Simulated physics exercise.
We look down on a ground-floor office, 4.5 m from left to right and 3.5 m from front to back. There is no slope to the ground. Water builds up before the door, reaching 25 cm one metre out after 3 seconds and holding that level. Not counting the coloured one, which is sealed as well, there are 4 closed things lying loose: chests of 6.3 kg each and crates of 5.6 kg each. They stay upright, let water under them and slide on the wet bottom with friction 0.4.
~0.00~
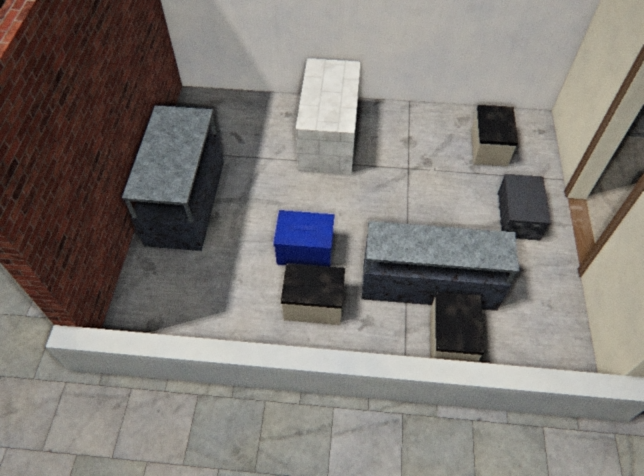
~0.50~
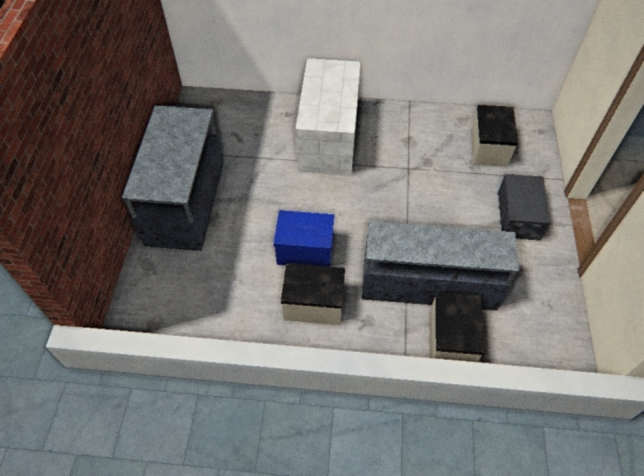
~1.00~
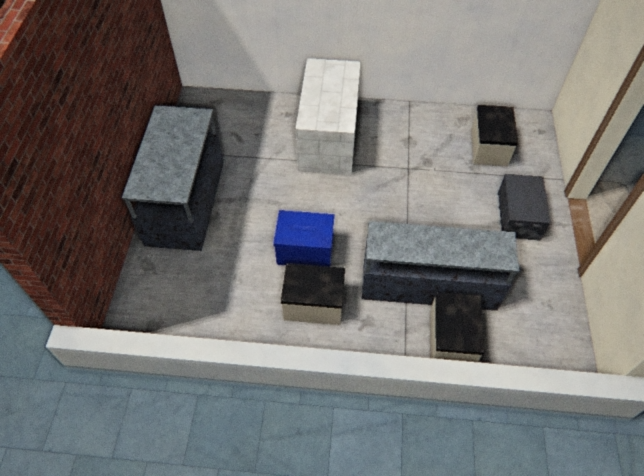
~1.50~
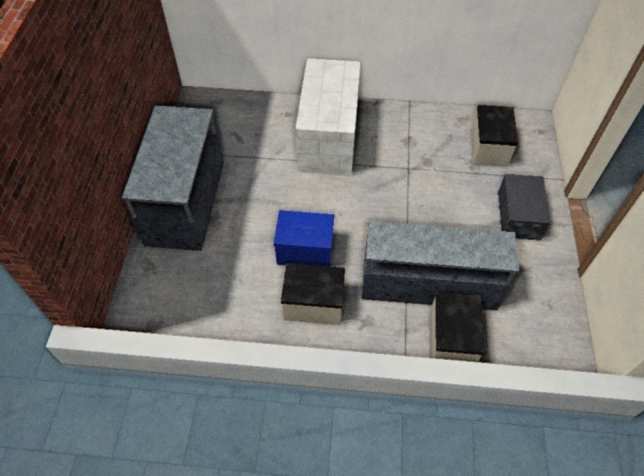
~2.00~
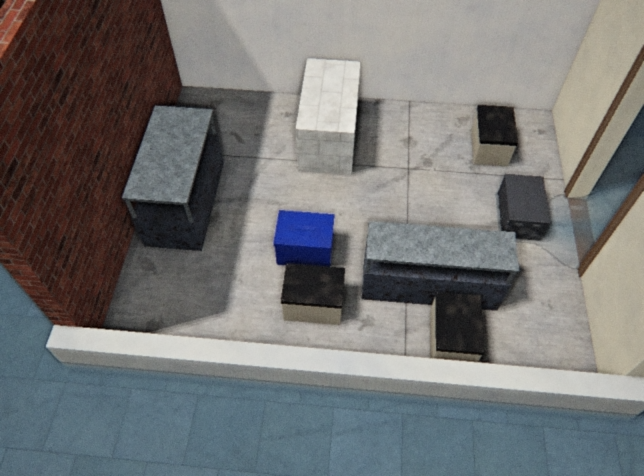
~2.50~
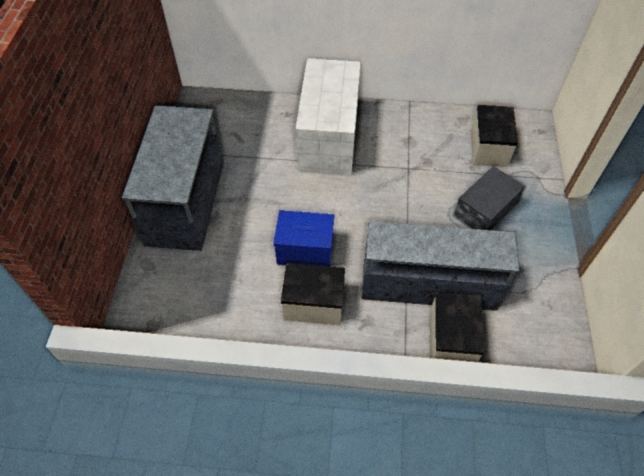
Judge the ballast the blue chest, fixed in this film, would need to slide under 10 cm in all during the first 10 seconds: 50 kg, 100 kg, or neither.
Lighter.
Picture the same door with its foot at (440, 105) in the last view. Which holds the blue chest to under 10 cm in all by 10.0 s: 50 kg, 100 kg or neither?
In that setup the first mass works.
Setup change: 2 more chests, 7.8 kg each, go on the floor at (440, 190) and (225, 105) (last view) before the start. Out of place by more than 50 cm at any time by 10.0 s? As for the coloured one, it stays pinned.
First one: Beyond the limit; second one: Beyond the limit.
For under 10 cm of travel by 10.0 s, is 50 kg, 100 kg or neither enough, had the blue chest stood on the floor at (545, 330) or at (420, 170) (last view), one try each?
Taking them in turn, the lighter mass keeps it, and the lighter mass keeps it.
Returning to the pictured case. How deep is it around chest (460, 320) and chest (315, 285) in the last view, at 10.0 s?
Depths: Near 8 cm, then near 8 cm.
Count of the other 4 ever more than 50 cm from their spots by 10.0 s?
Result: 3.
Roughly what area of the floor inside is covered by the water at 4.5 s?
Wet: Near 8.0 m2.
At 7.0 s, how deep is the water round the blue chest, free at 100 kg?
6 cm, roughly.
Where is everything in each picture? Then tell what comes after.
The blue chest at (304, 229), on the bottom; 0.0 m2 under water; 0 of 5 have shifted, in the first frame.
The blue chest at (304, 229), on the bottom; 0.0 m2 under water; 0 of 5 have shifted, in the second frame.
The blue chest at (304, 229) rests on the ground; 0.0 m2 under water; 0 of 5 have shifted, in the third frame.
The blue chest at (304, 229), on the bottom; water covers 0.0 m2; 0 of 5 have shifted, in the fourth frame.
The blue chest at (304, 229), on the bottom; water covers 0.3 m2; 0 of 5 have shifted, in the fifth frame.
The blue chest at (304, 229), on the bottom; water covers 1.1 m2; 1 of 5 have shifted, in the sixth frame.
After 3.5 s the blue chest would be 0 cm from its start with 50 kg and 0 cm from its start with 100 kg; 0 cm of water round it then.
After 4.5 s the blue chest would be 0 cm from its start with 50 kg and 0 cm from its start with 100 kg; 5 cm of water round it then.
After 7.0 s the blue chest would be 0 cm from its start with 50 kg and 0 cm from its start with 100 kg; 6 cm of water round it then.
After 10.0 s the blue chest would be 0 cm from its start with 50 kg and 0 cm from its start with 100 kg; 9 cm of water round it then.
